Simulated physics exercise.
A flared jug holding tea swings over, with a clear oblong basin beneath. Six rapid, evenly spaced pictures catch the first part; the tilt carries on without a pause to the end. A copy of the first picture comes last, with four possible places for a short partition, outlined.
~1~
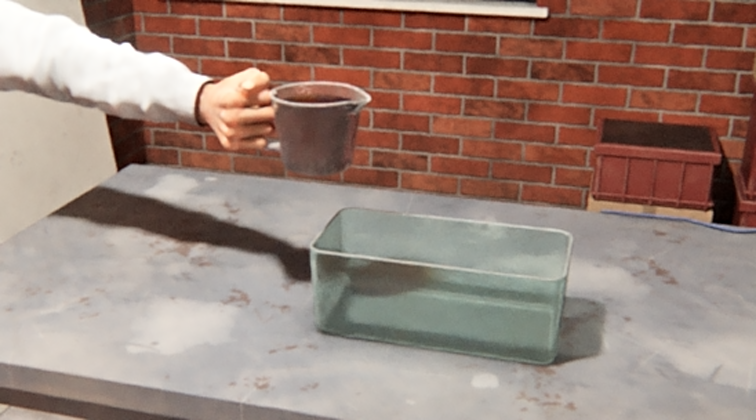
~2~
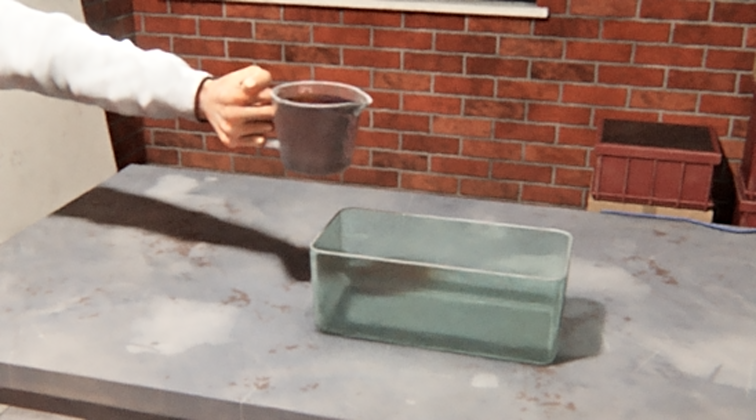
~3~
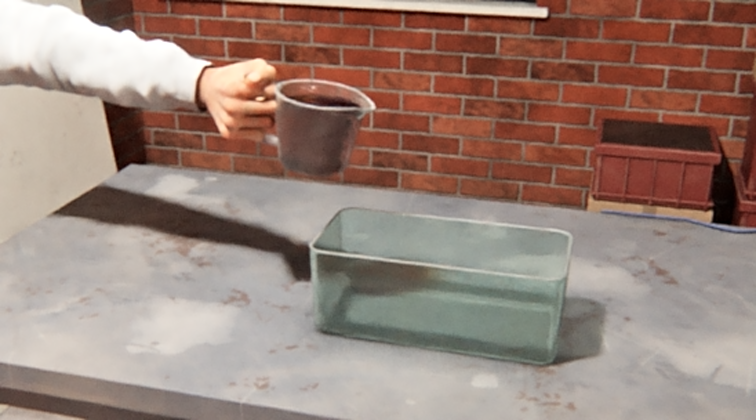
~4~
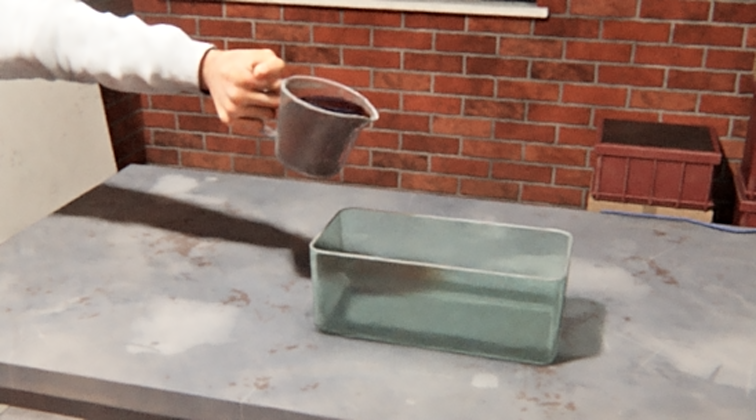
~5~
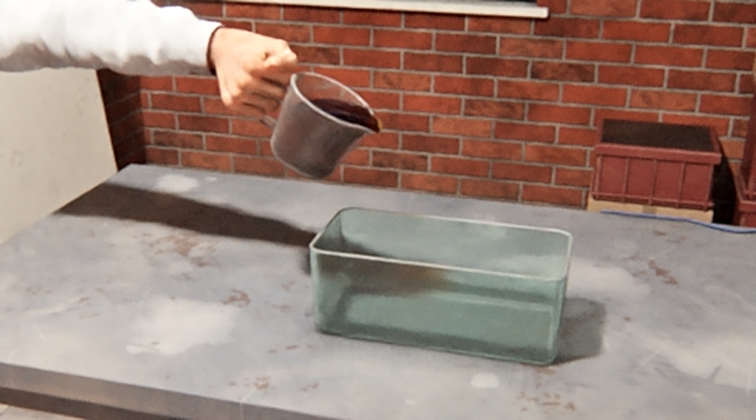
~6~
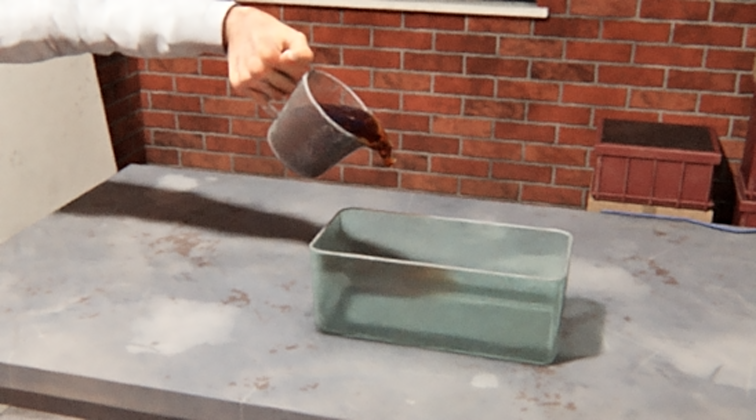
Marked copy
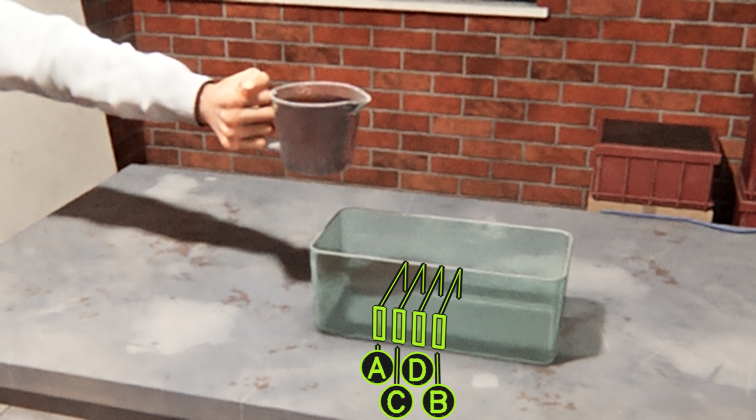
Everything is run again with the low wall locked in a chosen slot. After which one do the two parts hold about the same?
C works best here.
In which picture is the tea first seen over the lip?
In picture 5.
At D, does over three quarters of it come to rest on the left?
Yes.
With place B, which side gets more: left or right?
The left side.
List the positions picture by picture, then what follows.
Upright, lip at (369, 100); basin from (315, 327) to (556, 362); nothing has left yet, in the first frame.
Tipped about 2°, lip at (370, 102); nothing has left yet, in the second frame.
Tipped about 8°, lip at (373, 108); nothing has left yet, in the third frame.
Tipped about 17°, lip at (376, 118); nothing has left yet, in the fourth frame.
Tipped about 29°, lip at (378, 131); tea is over the lip, down to (378, 131), in the fifth frame.
Tipped about 43°, lip at (377, 145); tea is over the lip, down to (389, 163), in the sixth frame.
On the marked copy, A at (377, 345); B at (437, 354); C at (397, 348); D at (417, 351).
With A, about 21 % ends left of the wall and 78 % right of it.
With B, about 92 % ends left of the wall and 5 % right of it; 3 % is lost outside.
With C, about 55 % ends left of the wall and 44 % right of it.
With D, about 86 % ends left of the wall and 11 % right of it.
